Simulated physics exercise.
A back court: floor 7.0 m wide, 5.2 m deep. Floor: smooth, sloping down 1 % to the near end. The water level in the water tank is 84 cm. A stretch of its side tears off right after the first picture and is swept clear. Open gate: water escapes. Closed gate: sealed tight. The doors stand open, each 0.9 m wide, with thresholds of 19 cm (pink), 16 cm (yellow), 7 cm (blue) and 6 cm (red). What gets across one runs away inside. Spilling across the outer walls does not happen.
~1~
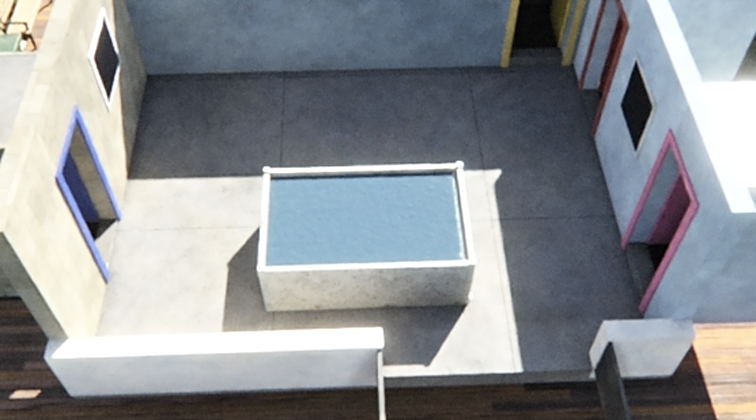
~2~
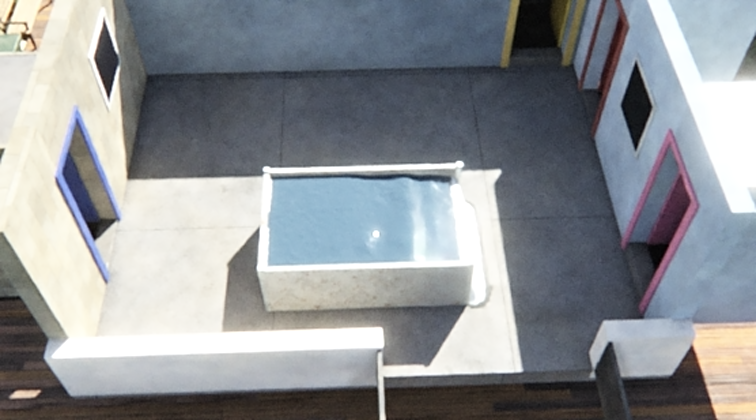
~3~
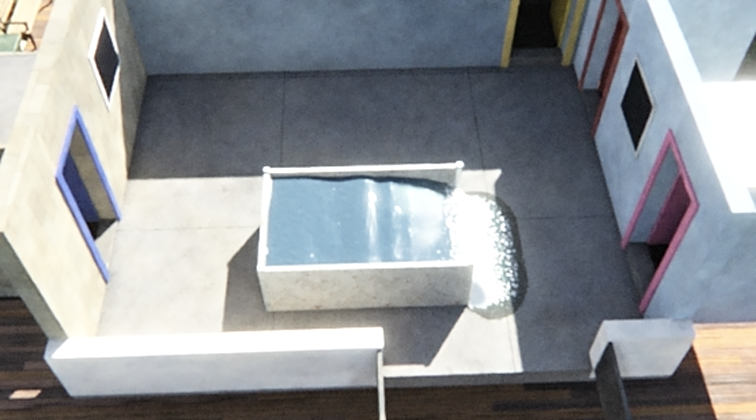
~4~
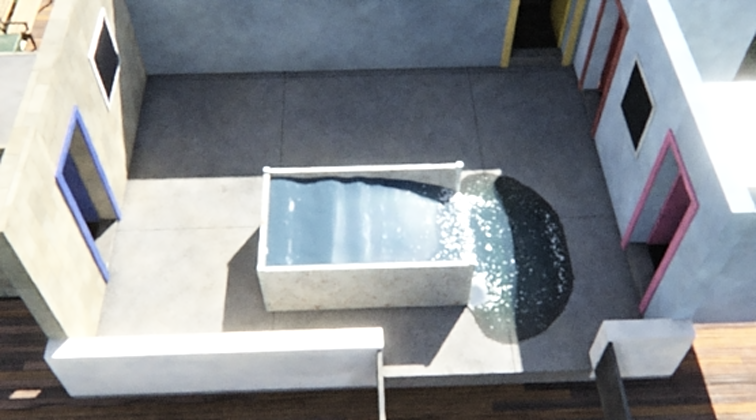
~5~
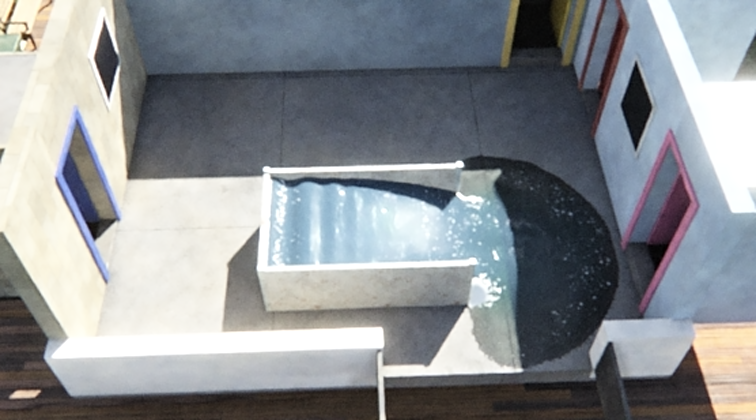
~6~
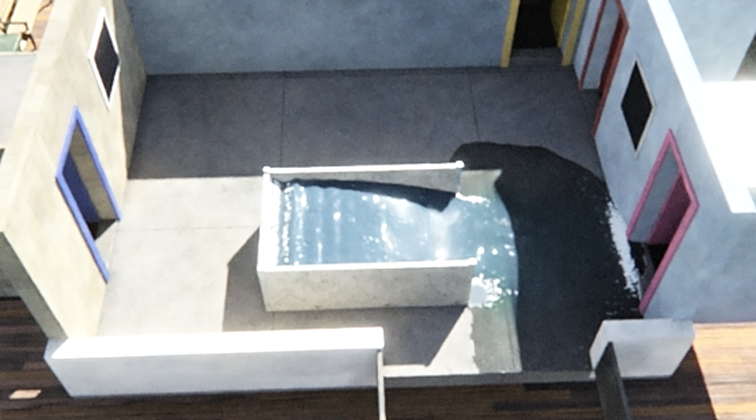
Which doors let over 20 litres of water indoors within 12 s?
At the end, the pink door will let too much through, the yellow door will let too much through, the blue door will not let too much through, the red door will let too much through.
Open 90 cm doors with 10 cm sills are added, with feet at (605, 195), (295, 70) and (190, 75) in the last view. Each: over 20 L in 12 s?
More, less, less.
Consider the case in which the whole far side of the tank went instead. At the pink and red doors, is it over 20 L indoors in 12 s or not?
Pink: Within the limit; red: Exceeding the limit.
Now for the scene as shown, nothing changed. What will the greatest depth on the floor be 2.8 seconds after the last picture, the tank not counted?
I'd say near 30 centimetres.
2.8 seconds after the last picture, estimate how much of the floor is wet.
Wet share: Near 40 percent.
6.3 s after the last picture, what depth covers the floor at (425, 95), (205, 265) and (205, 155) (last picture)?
Taking the spots in order: 8 cm, 1 cm, 2 cm.
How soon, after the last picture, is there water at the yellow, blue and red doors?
Yellow: 1.2 s; blue: 6.0 s; red: 0.5 s.
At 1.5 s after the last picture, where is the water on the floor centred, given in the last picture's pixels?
(487, 238).
Then, 0.7 s after the last picture water covers 25 % of the floor and is deepest (46 cm) near (610, 233); pink door 44 cm at the sill, 88 L in, yellow door not reached, blue door not reached, red door 10 cm at the sill, 0 L in.
Then, 1.5 s after the last picture water covers 30 % of the floor and is deepest (44 cm) near (603, 255); pink door 44 cm at the sill, 227 L in, yellow door 27 cm at the sill, 4 L in, blue door not reached, red door 14 cm at the sill, 11 L in.
Then, 2.8 s after the last picture water covers 40 % of the floor and is deepest (30 cm) near (641, 349); pink door 27 cm at the sill, 348 L in, yellow door 26 cm at the sill, 80 L in, blue door not reached, red door 10 cm at the sill, 35 L in.
Then, 6.3 s after the last picture water covers 85 % of the floor and is deepest (11 cm) near (578, 112); pink door 9 cm at the sill, 366 L in, yellow door 10 cm at the sill, 117 L in, blue door 4 cm at the sill, 0 L in, red door 11 cm at the sill, 83 L in.
Then, 11.3 s after the last picture water covers 95 % of the floor and is deepest (12 cm) near (90, 368); pink door 6 cm at the sill, 366 L in, yellow door 2 cm at the sill, 117 L in, blue door 6 cm at the sill, 1 L in, red door 3 cm at the sill, 98 L in.
